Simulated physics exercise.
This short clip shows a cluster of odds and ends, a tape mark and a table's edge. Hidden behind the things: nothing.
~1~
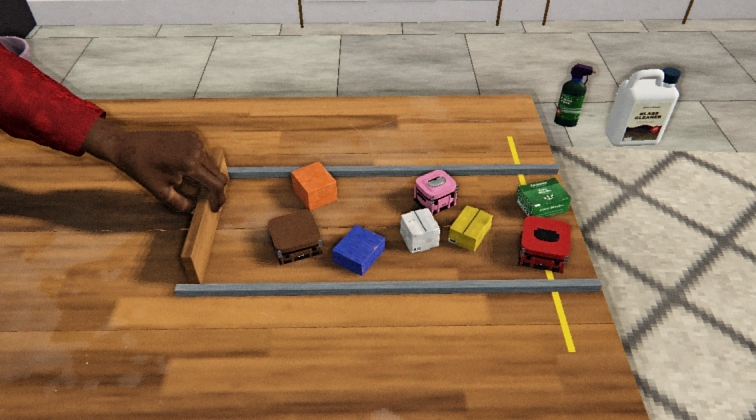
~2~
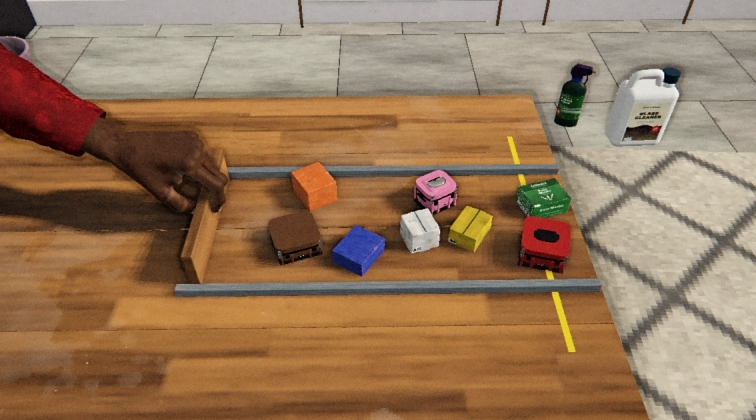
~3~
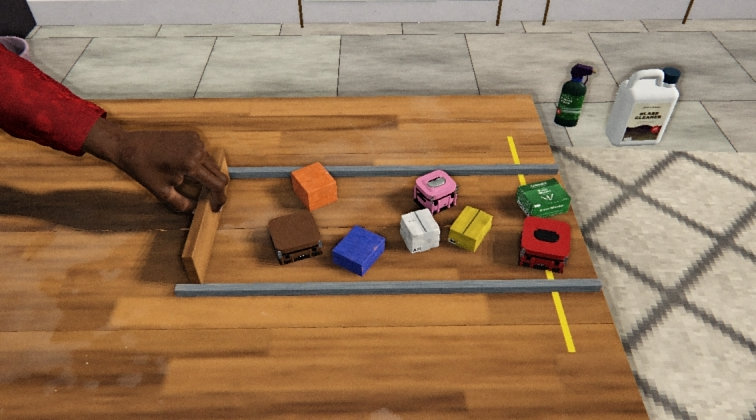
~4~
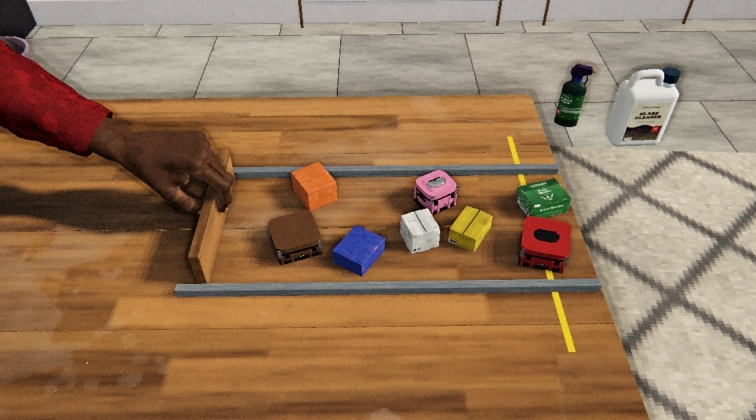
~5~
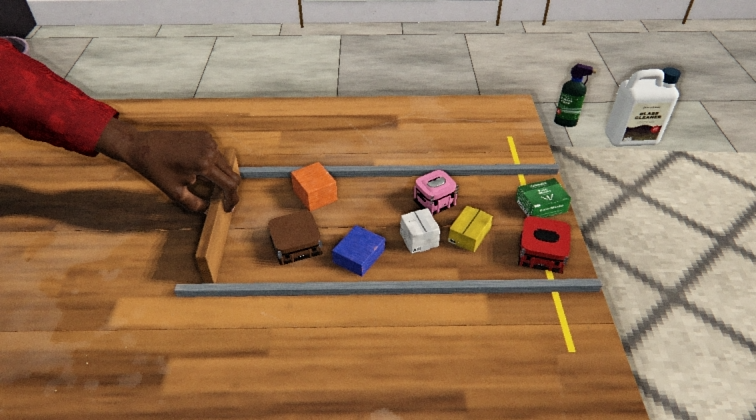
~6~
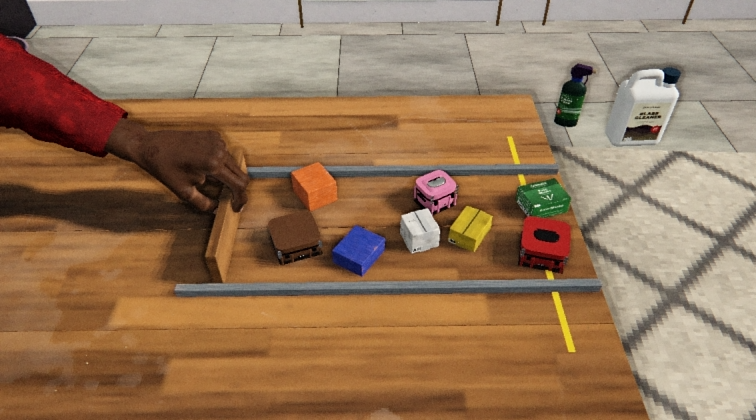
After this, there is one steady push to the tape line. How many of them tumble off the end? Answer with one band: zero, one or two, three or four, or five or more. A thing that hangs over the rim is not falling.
Five or more.
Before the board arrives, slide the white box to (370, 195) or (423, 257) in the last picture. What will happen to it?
Gone; Gone.
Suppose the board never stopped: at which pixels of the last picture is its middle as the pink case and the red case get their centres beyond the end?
Its middle is around (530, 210) and around (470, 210).
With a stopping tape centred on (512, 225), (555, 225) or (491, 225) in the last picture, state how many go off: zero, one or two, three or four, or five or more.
So, taking them in turn, I'd give 3 or 4; five or over; either one or two.
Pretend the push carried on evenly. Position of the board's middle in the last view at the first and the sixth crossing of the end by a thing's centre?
Earlier crossing: About (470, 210); later crossing: About (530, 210).
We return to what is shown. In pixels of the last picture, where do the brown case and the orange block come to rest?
Around (565, 238) and around (545, 189).
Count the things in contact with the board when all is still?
Count: 2.
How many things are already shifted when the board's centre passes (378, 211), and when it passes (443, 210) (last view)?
I count 5 first and 8 after.
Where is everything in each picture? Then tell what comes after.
In the first picture, green box (543, 199); red case (544, 244); yellow box (470, 228); board (208, 213); tape (535, 225).
In the second picture, red case (544, 244); board (208, 213).
In the third picture, yellow box (470, 229); white box (420, 231).
In the fourth picture, green box (543, 199); blue block (359, 250).
In the fifth picture, red case (544, 244); brown case (295, 238).
In the sixth picture, green box (543, 199); red case (544, 244); yellow box (470, 229); board (229, 213); tape (535, 225).
Soon after, none off yet; green box at rest near (543, 199); red case at rest near (544, 244); yellow box displaced a little near (485, 227).
In the end, the number that fall off is five or more; gone, blue block, white box, pink case, yellow box, red case and green box.
